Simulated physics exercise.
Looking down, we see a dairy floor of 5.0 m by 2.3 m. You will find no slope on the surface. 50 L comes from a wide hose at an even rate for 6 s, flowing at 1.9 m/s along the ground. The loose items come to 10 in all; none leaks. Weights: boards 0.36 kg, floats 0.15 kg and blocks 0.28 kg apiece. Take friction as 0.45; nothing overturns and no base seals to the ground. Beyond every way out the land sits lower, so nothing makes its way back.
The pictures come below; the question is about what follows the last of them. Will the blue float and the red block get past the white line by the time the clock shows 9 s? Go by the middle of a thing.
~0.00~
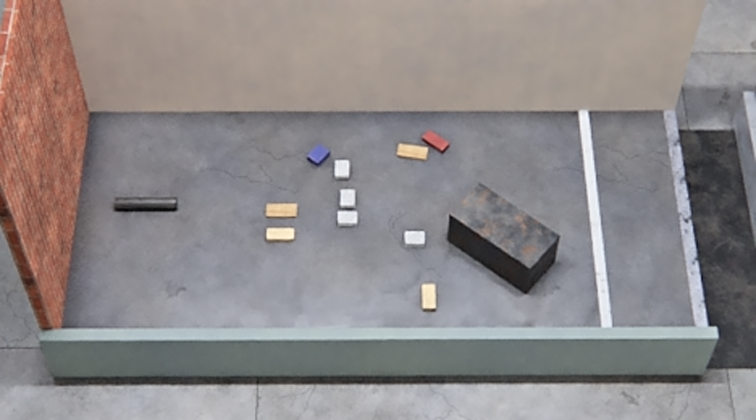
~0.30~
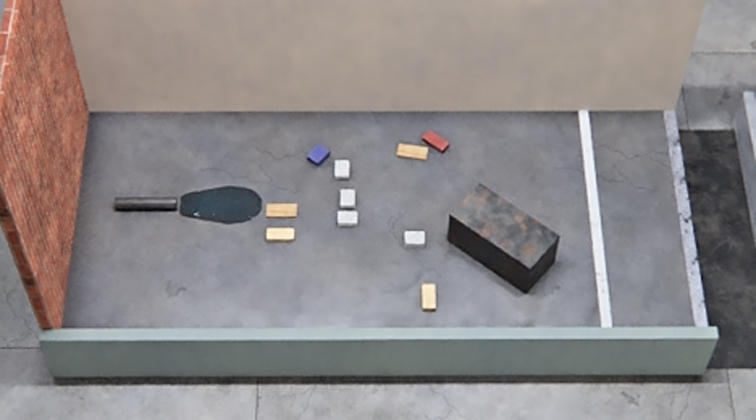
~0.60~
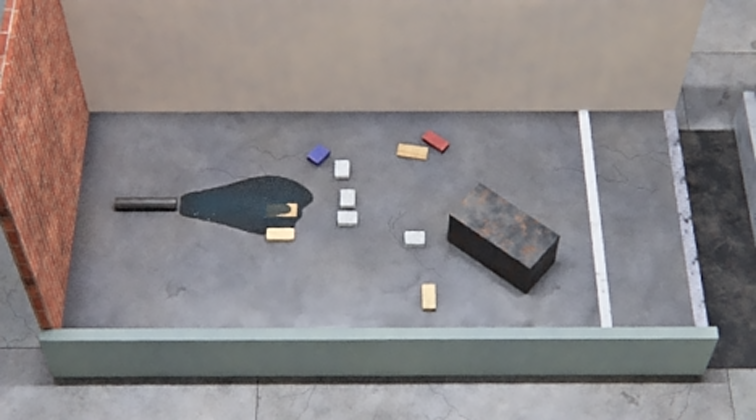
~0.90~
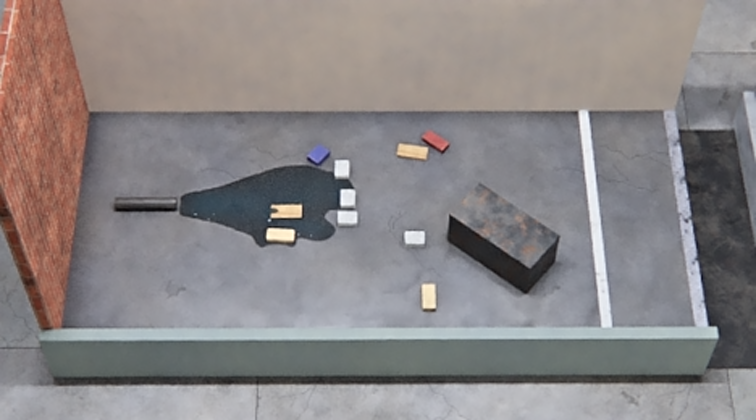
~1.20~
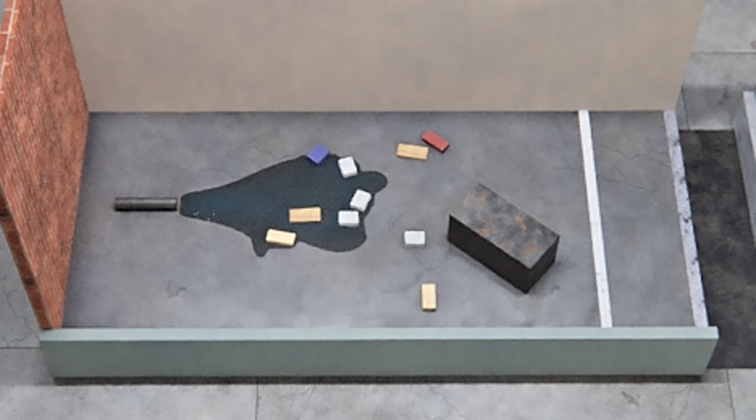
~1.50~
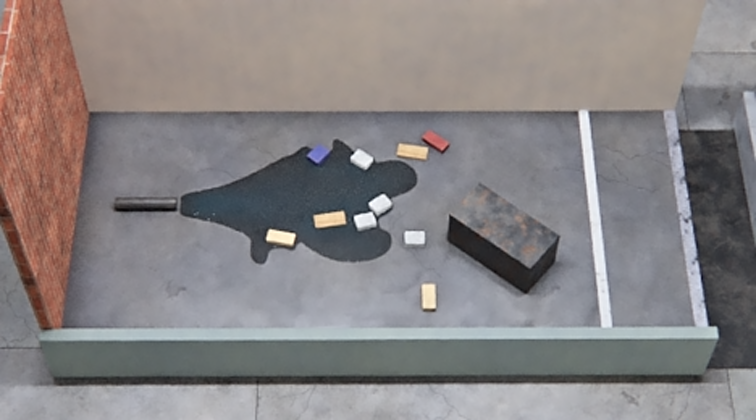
Result: Blue float ends up behind, red block ends up behind.
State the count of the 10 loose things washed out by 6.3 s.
The count is 0.
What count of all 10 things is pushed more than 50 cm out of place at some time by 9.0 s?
Count: 5.
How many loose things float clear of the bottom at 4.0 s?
At that time, 2.
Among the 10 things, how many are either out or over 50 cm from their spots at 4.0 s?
It comes to 5.
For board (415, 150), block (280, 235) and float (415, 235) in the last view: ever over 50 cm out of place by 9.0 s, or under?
Taking them in order, the first is within the mark, the second within the mark and the third beyond the mark.
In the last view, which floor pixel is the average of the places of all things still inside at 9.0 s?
The average lands around (430, 219).
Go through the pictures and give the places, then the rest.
The first frame shows the blue float at (318, 154) rests on the ground; the red block at (436, 140) rests on the ground; water covers 0.0 m2; 0 of 10 have shifted.
The second frame shows the blue float at (318, 154), on the bottom; the red block at (436, 140) rests on the ground; 0.2 m2 under water; 0 of 10 have shifted.
The third frame shows the blue float at (318, 154) rests on the ground; the red block at (436, 140) rests on the ground; water covers 0.4 m2; 0 of 10 have shifted.
The fourth frame shows the blue float at (318, 154) rests on the ground; the red block at (436, 140) rests on the ground; water covers 0.6 m2; 0 of 10 have shifted.
The fifth frame shows the blue float at (318, 154), on the bottom; the red block at (436, 140) rests on the ground; water covers 0.8 m2; 3 of 10 have shifted.
The sixth frame shows the blue float at (319, 153) rests on the ground; the red block at (436, 140) rests on the ground; water covers 1.1 m2; 4 of 10 have shifted.
After 2.1 s the blue float is near (322, 150), 0.0 m from its start, aground; the red block is near (436, 140), 0.0 m from its start, aground; 0 of 10 are over the mark; 1 afloat.
After 4.0 s the blue float is near (324, 146), 0.1 m from its start, aground; the red block is near (436, 140), 0.0 m from its start, aground; 0 of 10 are over the mark; 2 afloat.
After 6.3 s the blue float is near (326, 144), 0.1 m from its start, aground; the red block is near (436, 140), 0.0 m from its start, aground; 0 of 10 are over the mark; 2 afloat.
After 9.0 s the blue float is near (331, 142), 0.2 m from its start, aground; the red block is near (438, 137), 0.0 m from its start, aground; 0 of 10 are over the mark; 1 afloat.
